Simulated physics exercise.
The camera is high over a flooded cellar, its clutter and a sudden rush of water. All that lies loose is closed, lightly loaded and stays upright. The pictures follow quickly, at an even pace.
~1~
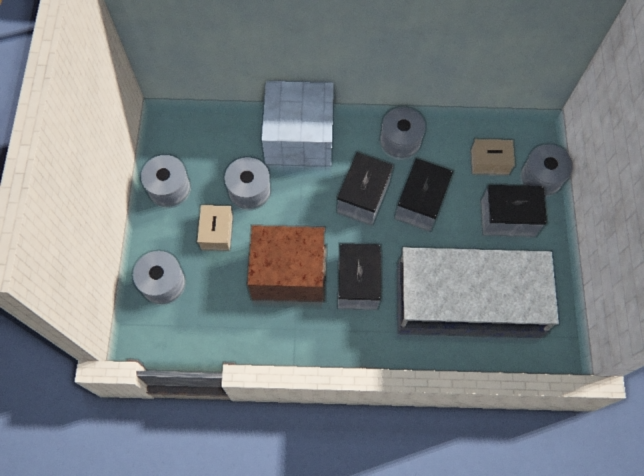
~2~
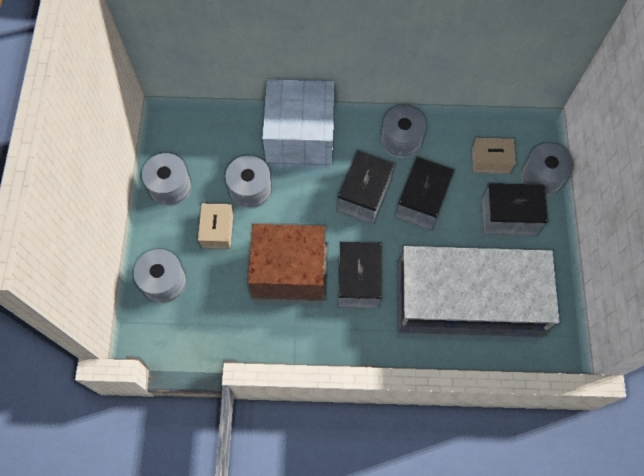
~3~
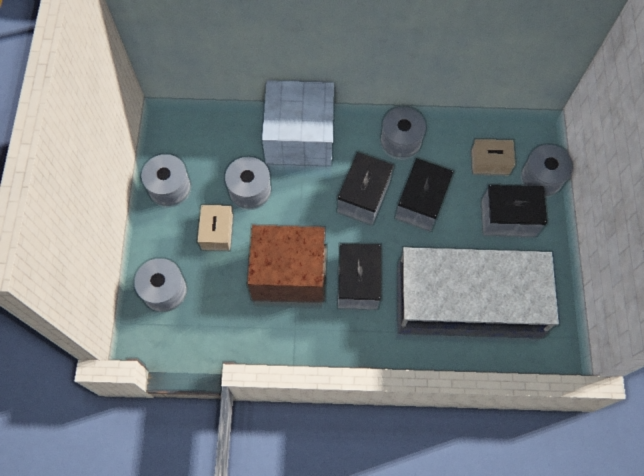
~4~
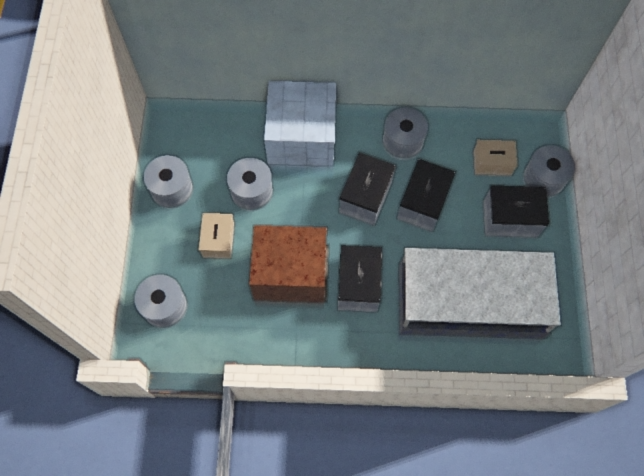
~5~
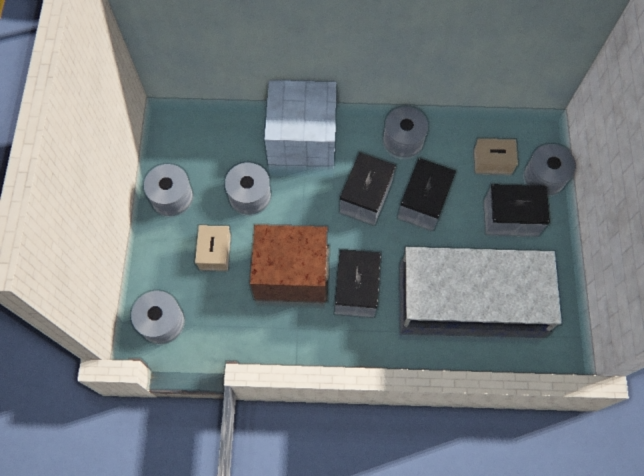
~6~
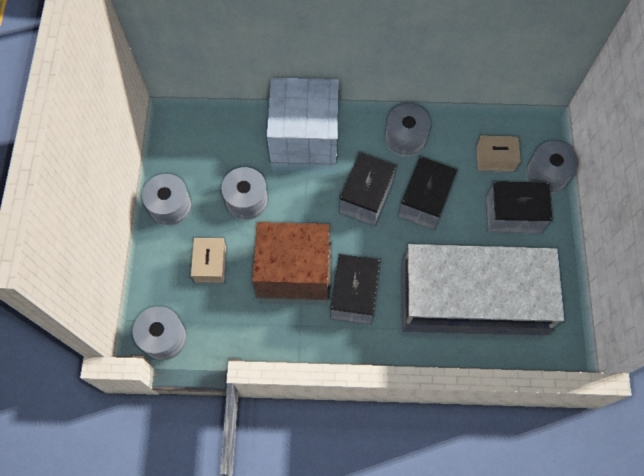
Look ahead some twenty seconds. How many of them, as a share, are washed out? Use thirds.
That comes to between one and two thirds.
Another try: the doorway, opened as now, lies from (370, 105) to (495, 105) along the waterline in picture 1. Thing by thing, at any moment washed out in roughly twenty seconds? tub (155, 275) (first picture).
Verdict: No.
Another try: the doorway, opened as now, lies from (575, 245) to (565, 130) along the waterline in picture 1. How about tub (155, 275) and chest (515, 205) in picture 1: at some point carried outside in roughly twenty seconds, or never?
In turn: Kept in, yes.
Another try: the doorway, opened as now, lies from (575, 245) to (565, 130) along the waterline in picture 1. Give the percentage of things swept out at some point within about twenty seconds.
Roughly 80 per cent.
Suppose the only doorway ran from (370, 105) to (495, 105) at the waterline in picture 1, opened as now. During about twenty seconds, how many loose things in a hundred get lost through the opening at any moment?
Roughly 90 per cent.
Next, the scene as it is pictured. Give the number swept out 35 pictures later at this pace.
I count 6.
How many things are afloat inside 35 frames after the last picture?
That makes 5.
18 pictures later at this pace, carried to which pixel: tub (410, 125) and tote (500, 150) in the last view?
Close to (366, 159) and (469, 164).
A moment on, 1 of 11 are out; 10 afloat.
Next, 4 of 11 are out; 7 afloat.
Later, 6 of 11 are out; 5 afloat.
In the end, 6 of 11 are out; 5 afloat.
